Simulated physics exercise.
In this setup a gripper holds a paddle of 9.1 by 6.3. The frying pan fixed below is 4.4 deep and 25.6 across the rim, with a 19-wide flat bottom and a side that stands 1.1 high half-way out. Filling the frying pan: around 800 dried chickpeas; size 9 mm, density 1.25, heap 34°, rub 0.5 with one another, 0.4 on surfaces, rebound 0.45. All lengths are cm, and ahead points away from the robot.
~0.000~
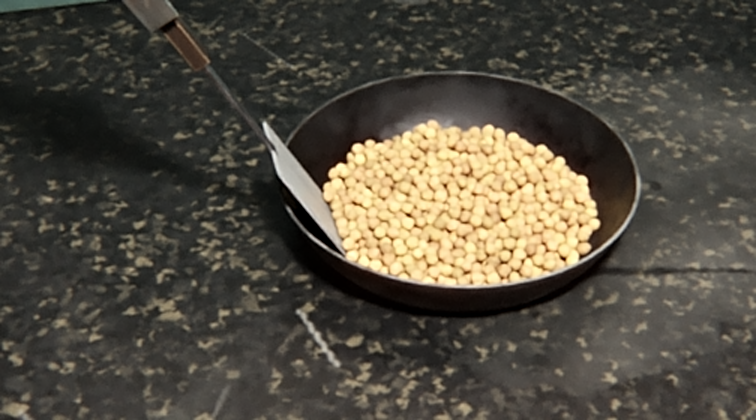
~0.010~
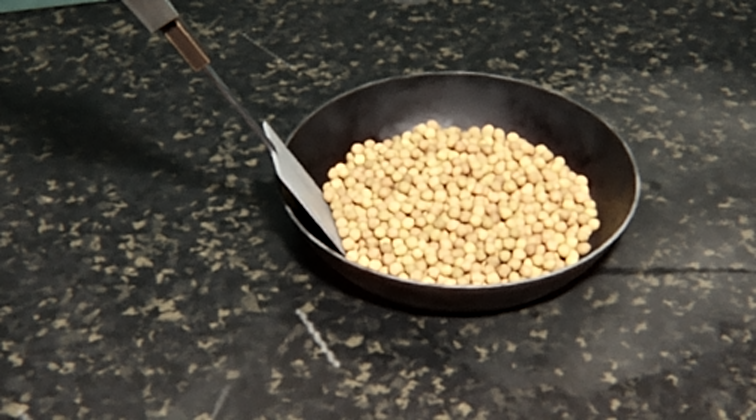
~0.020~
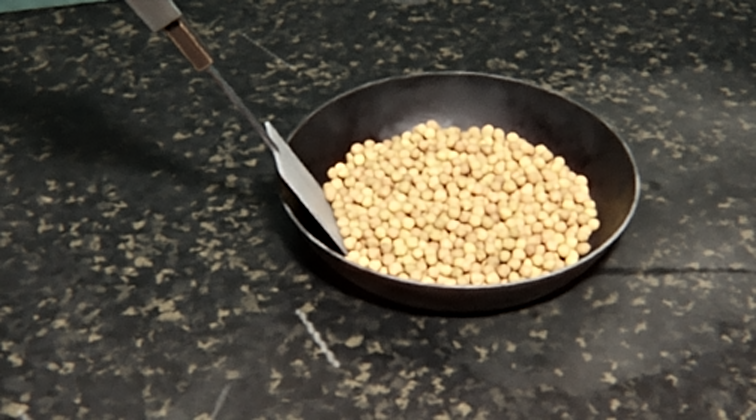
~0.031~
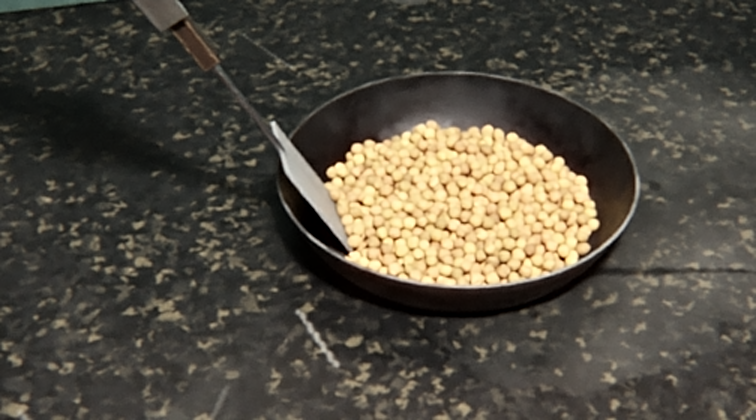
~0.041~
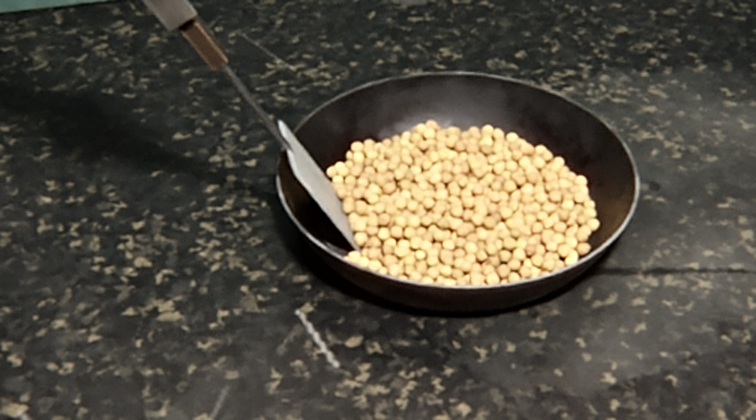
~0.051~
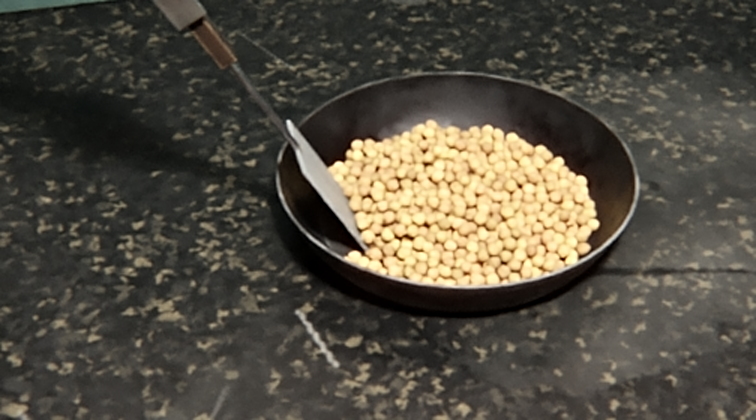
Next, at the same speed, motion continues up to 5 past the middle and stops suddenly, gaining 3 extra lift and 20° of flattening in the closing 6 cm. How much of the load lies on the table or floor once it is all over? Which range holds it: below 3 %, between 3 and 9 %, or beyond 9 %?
The range below 3 %.
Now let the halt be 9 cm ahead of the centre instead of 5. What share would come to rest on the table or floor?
With that change, I'd expect about 0 per cent.
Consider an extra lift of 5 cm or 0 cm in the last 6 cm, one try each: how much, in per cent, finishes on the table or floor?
It works out to some 0 per cent for the first setting and some 0 per cent for the second.
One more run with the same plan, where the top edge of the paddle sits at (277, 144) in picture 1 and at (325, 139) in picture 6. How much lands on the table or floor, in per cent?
Around 5 per cent finishes there.
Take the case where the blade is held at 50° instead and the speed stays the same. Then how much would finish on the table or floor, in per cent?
In that case some 0 per cent.
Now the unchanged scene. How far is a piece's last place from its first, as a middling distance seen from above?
It comes to some 2 cm.
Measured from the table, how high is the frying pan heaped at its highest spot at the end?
Some 4.0 cm above the table.
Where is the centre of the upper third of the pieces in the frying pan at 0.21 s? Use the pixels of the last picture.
I'd say close to (504, 187).
After 0.13 s, sloping 61°, highest piece 4 above the table; 796 in the frying pan.
After 0.21 s, sloping 52°, highest piece 5 above the table; 796 in the frying pan.
After 0.45 s, sloping 41°, highest piece 4 above the table; 796 in the frying pan.
After 1.50 s, sloping 41°, highest piece 4 above the table; 796 in the frying pan.
At rest, 796 in the frying pan. That is 0 % on the table or floor.
